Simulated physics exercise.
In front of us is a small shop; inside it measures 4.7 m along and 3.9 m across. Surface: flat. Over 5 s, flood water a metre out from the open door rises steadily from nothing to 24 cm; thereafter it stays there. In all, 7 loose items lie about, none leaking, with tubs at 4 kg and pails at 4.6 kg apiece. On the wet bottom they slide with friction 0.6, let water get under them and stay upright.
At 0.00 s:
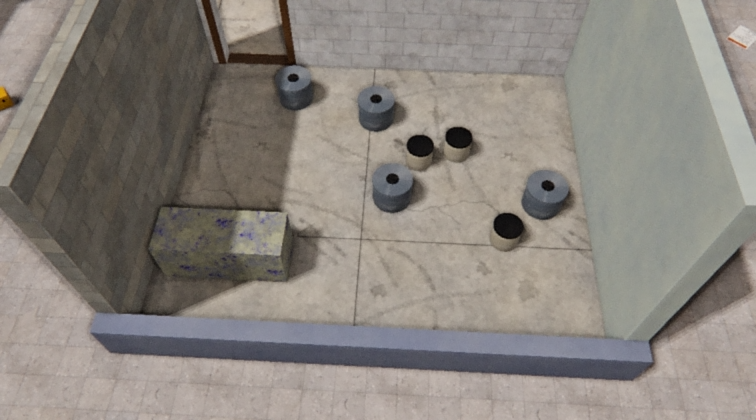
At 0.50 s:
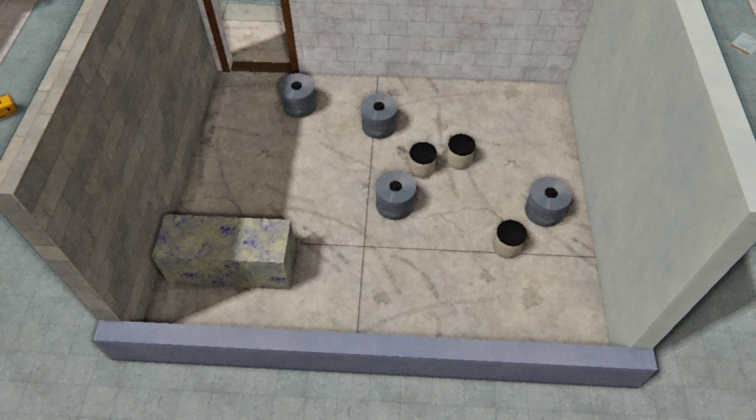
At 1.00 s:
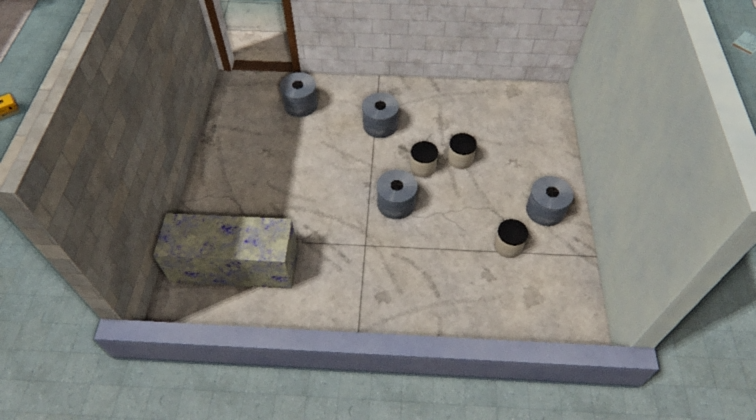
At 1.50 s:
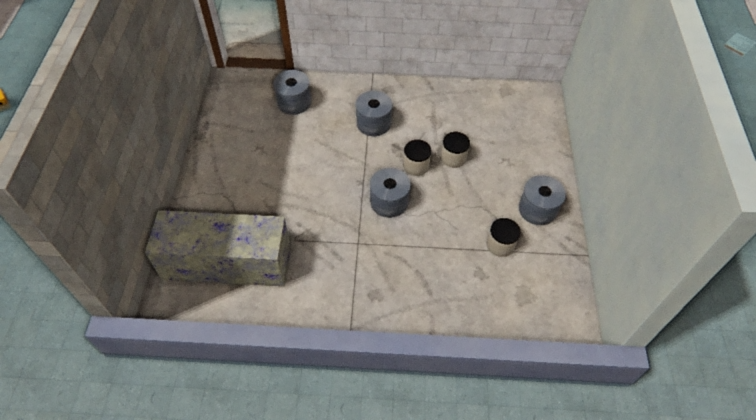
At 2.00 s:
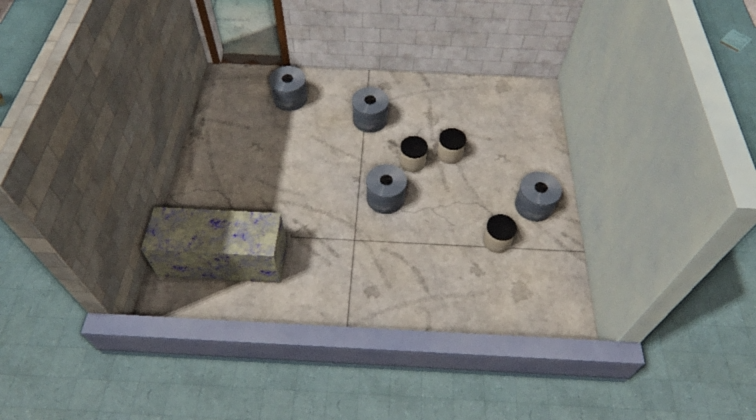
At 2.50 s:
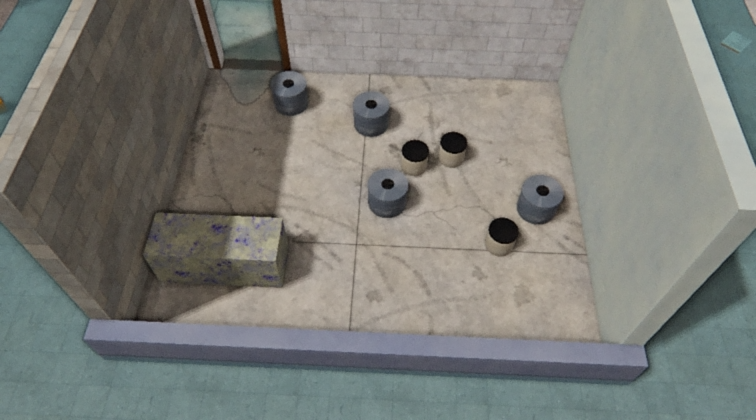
We see a small shop from above as blue-green water spreads over the paving outside, then a small patch appears just inside the back-left doorway, while the grey tubs, pale pails and mottled block stay in place.
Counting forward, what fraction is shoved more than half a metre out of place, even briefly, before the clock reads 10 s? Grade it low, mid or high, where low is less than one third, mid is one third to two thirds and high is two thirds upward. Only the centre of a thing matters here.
Grade: Low.
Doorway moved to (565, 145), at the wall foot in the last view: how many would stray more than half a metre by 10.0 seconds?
In that case the number is 5.
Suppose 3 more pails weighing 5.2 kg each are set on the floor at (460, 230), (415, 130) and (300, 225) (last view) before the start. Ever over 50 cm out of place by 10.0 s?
Respectively, higher, lower and higher.
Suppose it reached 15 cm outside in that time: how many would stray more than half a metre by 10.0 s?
That would give 1.
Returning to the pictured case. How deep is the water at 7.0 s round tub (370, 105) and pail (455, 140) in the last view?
Depth approx. 2 cm / 0 cm.
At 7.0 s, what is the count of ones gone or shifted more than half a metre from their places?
By that point, 1.
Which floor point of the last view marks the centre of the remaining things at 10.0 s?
Centred roughly on (461, 173).
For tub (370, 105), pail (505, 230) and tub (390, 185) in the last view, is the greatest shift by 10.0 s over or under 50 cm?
One by one in that order: Below; below; above.
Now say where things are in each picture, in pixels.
In the first frame, a tub at (376, 99) rests on the ground; a pail at (509, 225), on the bottom; 0.0 m2 under water; 0 of 7 have shifted.
In the second frame, a tub at (379, 107), on the bottom; a pail at (512, 232), on the bottom; water covers 0.0 m2; 0 of 7 have shifted.
In the third frame, a tub at (380, 106) rests on the ground; a pail at (513, 231) rests on the ground; 0.0 m2 under water; 0 of 7 have shifted.
In the fourth frame, a tub at (374, 104) rests on the ground; a pail at (506, 230), on the bottom; 0.0 m2 under water; 0 of 7 have shifted.
In the fifth frame, a tub at (370, 100), on the bottom; a pail at (502, 227) rests on the ground; 0.0 m2 under water; 0 of 7 have shifted.
In the sixth frame, a tub at (371, 105), on the bottom; a pail at (504, 230) rests on the ground; 0.3 m2 under water; 0 of 7 have shifted.
After 3.5 s 0 of 7 are over 50 cm from their spots; 0 afloat.
After 4.5 s 0 of 7 are over 50 cm from their spots; 0 afloat.
After 7.0 s 1 of 7 are over 50 cm from their spots; 1 afloat.
After 10.0 s 2 of 7 are over 50 cm from their spots, and 2 have been at some point; 4 afloat.
